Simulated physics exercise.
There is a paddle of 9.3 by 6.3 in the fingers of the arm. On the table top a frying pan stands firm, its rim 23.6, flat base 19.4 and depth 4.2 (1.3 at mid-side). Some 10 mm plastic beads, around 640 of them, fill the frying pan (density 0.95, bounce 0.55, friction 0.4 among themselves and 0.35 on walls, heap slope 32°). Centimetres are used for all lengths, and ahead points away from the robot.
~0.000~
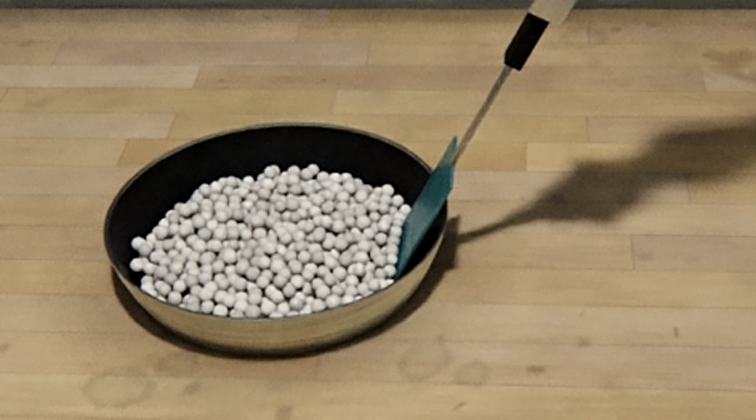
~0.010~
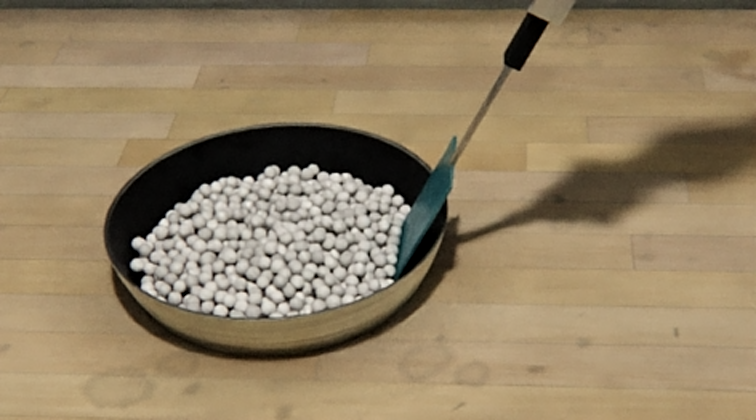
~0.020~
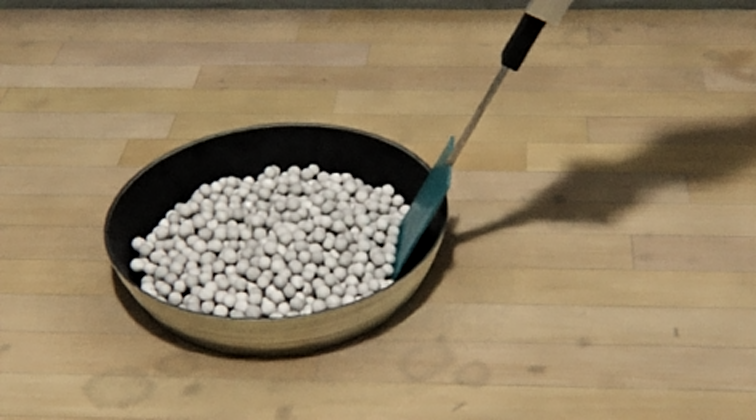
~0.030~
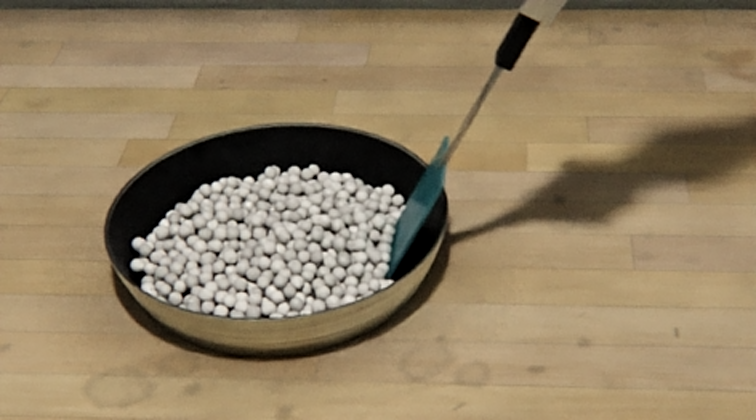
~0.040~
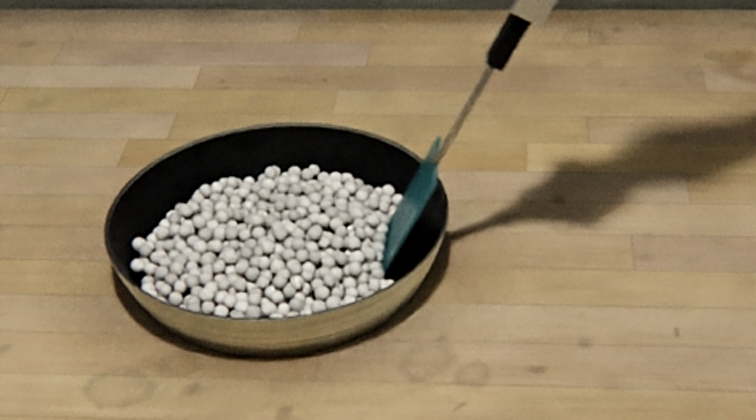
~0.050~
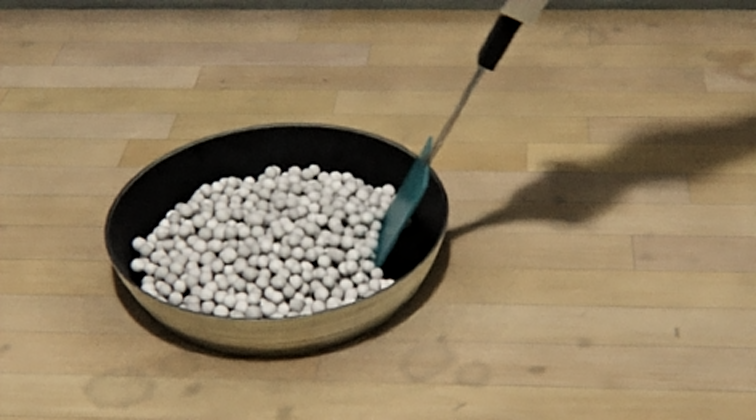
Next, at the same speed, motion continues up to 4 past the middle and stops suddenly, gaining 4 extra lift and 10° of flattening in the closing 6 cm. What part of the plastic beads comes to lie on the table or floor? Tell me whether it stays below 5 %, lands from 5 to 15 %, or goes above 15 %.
It stays below 5 %.
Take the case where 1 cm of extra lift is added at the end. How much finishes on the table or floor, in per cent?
Roughly 0 percent of it.
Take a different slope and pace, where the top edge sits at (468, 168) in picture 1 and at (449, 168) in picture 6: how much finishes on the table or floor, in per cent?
Some 0 percent ends up on the table or floor.
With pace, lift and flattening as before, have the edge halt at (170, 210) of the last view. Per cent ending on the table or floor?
Close to 5 per cent finishes on the table or floor.
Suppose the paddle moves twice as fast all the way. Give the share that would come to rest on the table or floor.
I'd expect near 10 per cent.
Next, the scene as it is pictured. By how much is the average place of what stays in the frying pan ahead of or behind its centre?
It sits some 2.5 centimetres ahead of centre.
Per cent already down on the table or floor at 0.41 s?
It works out to about 0 in a hundred.
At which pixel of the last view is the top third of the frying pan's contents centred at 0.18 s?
It is centred close to (247, 235).
After 0.11 s, sloping 63°, highest piece 5 above the table; 643 in the frying pan.
After 0.18 s, sloping 58°, highest piece 6 above the table; 643 in the frying pan.
After 0.41 s, sloping 53°, highest piece 4 above the table; 643 in the frying pan.
After 1.46 s, sloping 53°, highest piece 4 above the table; 643 in the frying pan.
At rest, 643 in the frying pan. That is 0 % on the table or floor.
